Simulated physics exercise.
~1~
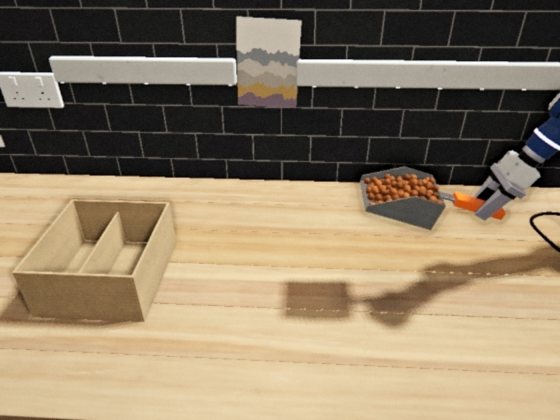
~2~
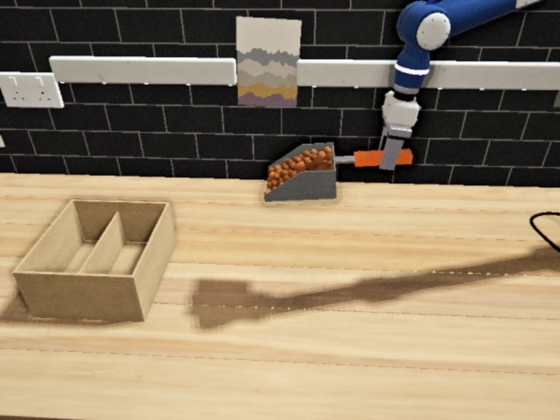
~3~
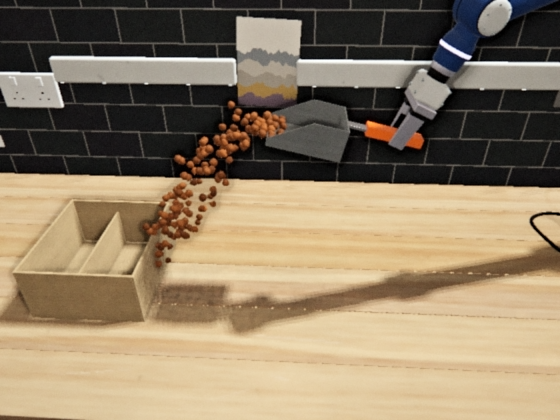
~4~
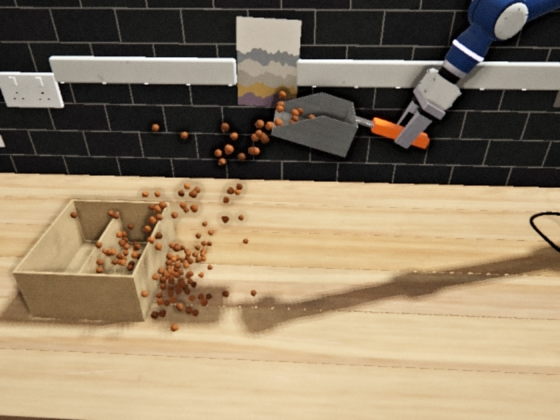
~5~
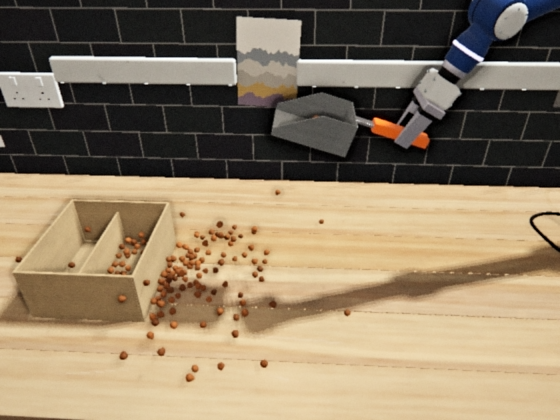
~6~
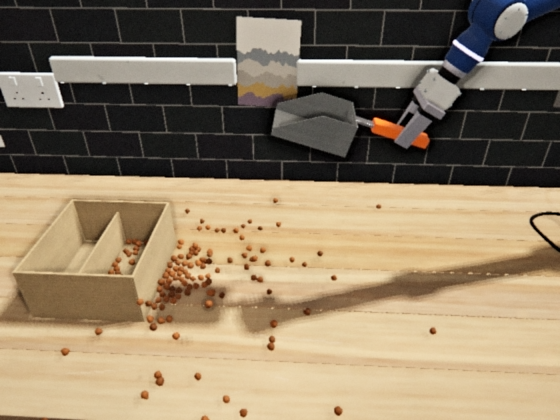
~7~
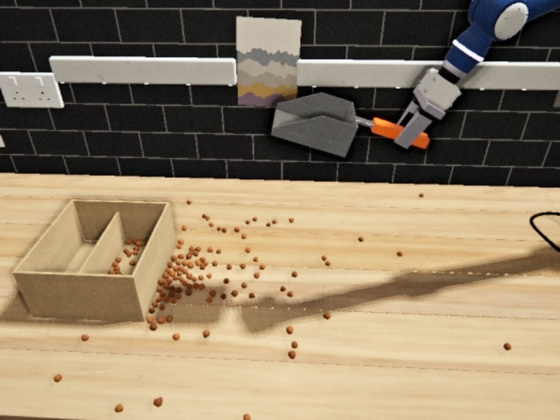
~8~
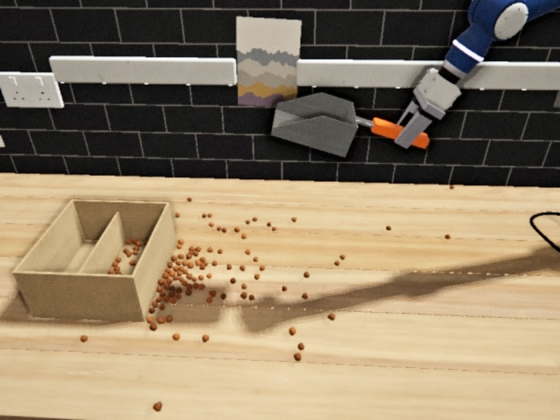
A blue and white robot arm carried a grey scoop of hazelnuts left toward a divided wooden box, then flung them out; some landed in the box, but most fell short and scattered across the table beside it, while the arm held still.
